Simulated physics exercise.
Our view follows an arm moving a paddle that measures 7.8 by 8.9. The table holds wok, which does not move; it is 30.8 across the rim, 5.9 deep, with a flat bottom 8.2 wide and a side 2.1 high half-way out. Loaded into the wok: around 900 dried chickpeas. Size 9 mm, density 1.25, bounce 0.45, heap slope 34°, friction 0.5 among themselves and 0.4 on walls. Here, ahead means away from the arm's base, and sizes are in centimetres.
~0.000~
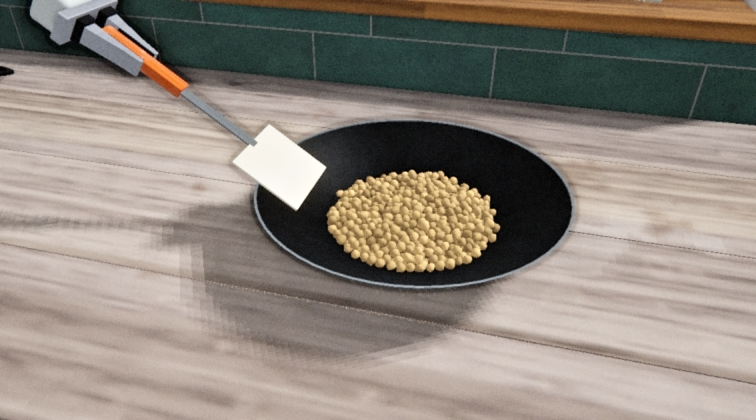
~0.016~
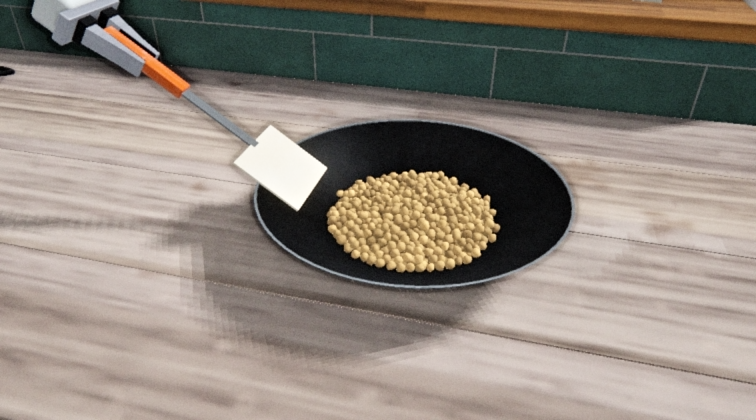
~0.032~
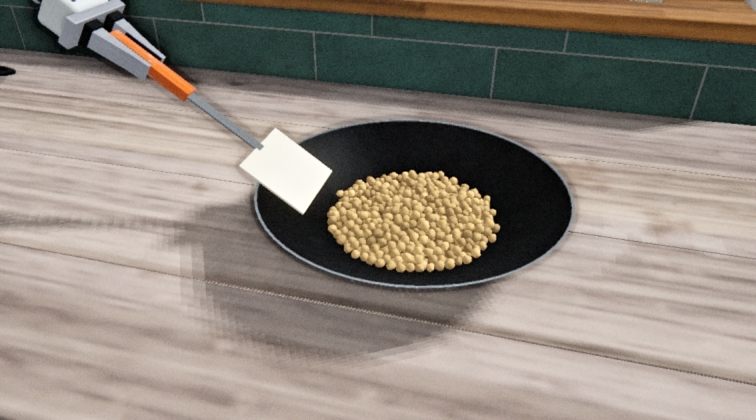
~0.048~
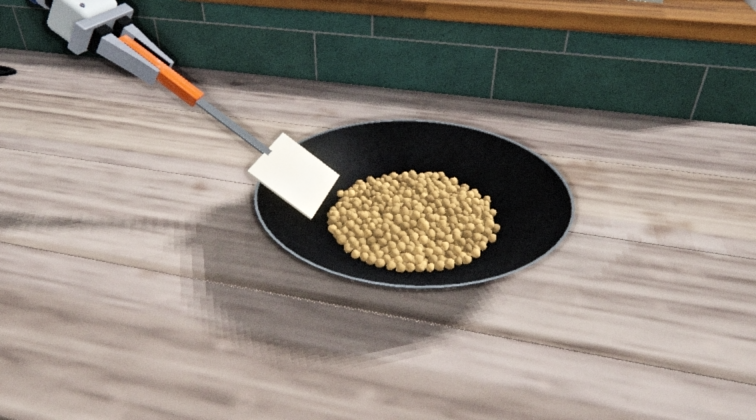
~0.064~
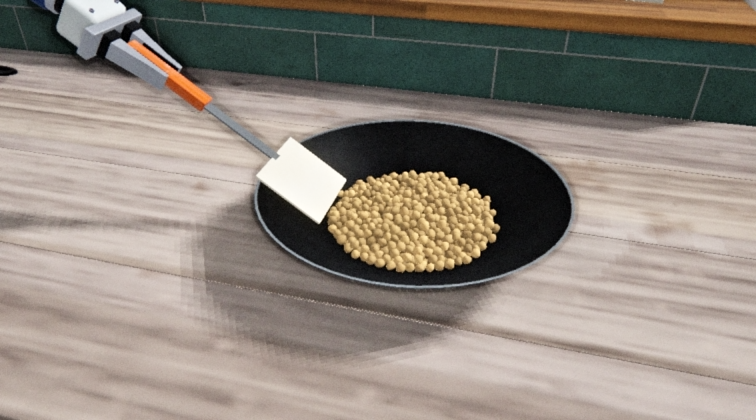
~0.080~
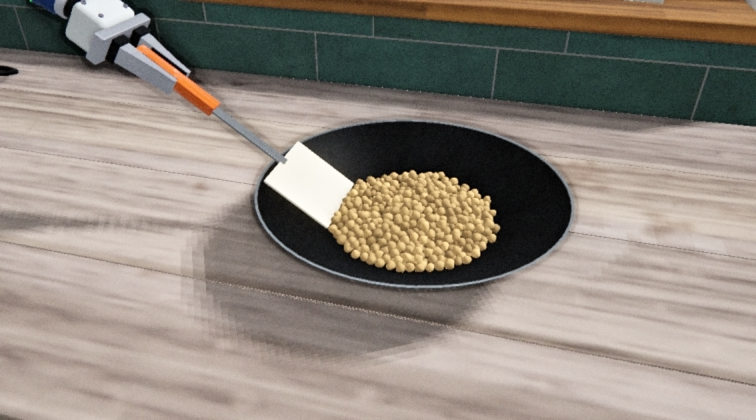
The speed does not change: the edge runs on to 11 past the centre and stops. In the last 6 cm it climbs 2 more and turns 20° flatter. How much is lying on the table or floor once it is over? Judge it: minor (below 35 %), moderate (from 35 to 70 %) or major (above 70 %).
My judgement: Minor.
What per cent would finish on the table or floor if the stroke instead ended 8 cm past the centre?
Changed stop: Approx. 0 %.
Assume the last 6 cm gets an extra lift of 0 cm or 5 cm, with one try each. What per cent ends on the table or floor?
I'd put it near 20 in a hundred, then near 15 in a hundred.
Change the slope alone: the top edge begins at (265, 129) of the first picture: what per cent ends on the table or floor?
Spill: Approx. 20 per cent.
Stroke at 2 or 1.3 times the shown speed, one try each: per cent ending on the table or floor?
45 and 25 %.
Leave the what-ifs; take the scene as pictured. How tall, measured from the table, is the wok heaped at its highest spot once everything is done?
About 7.5 cm above the table.
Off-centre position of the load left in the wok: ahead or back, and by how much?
Offset: About 5.5 cm, ahead.
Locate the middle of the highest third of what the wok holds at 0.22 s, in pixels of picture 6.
Around (451, 215).
After 0.22 s, sloping 35°, highest piece 5 above the table; 900 in the wok.
After 0.35 s, sloping 30°, highest piece 7 above the table; 900 in the wok.
After 0.62 s, sloping 15°, highest piece 7 above the table; 752 in the wok, 141 on the table or floor, 7 on the blade or in flight.
After 1.67 s, sloping 15°, highest piece 7 above the table; 749 in the wok, 151 on the table or floor.
At rest, 749 in the wok, 151 on the table or floor. That is 17 % on the table or floor.
